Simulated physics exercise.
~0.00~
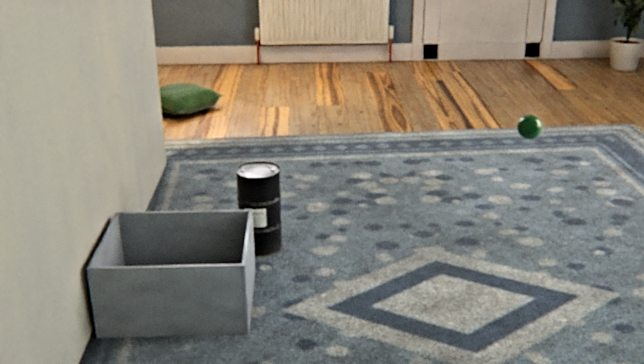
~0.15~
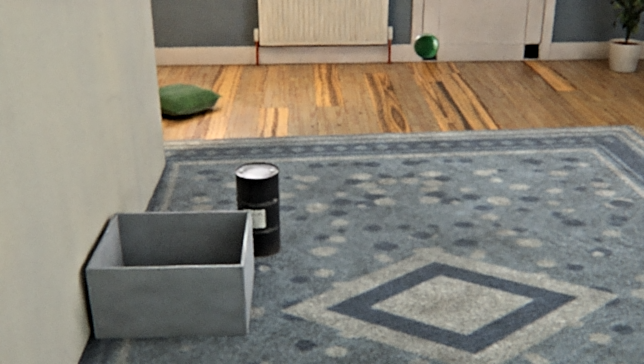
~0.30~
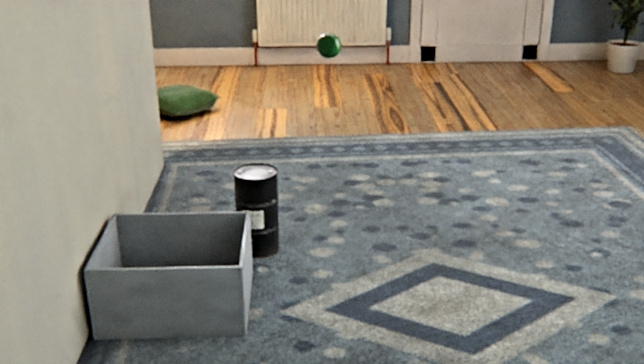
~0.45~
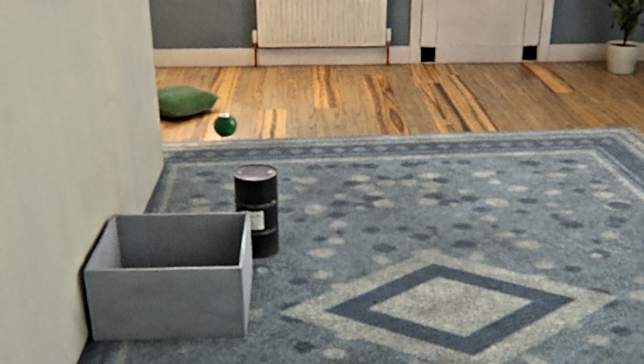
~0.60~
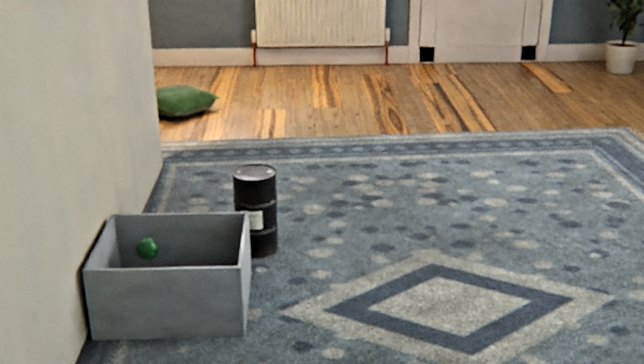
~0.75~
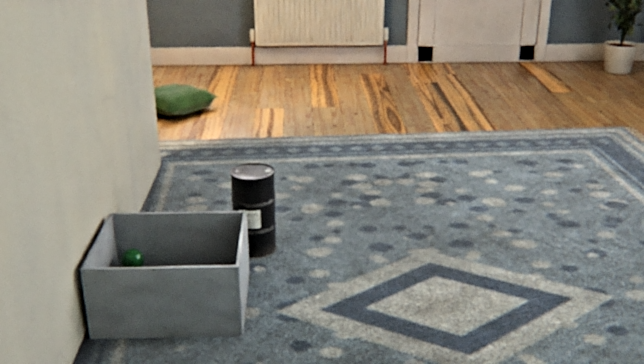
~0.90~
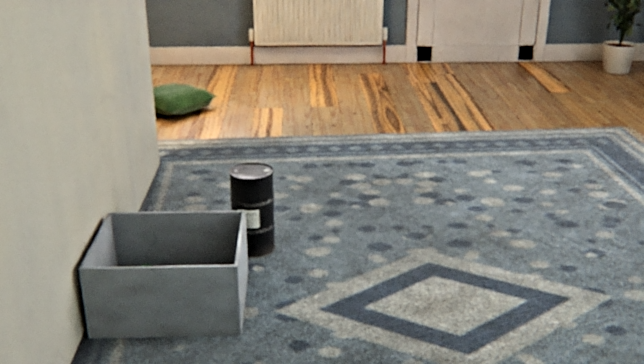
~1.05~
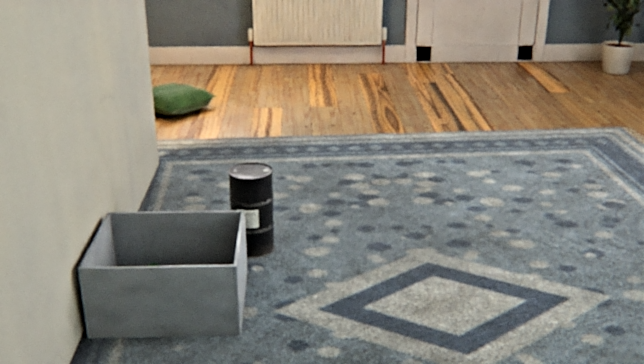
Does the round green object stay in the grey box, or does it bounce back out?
It stays in the box. It drops inside, sinks out of sight behind the front panel and does not come back out.
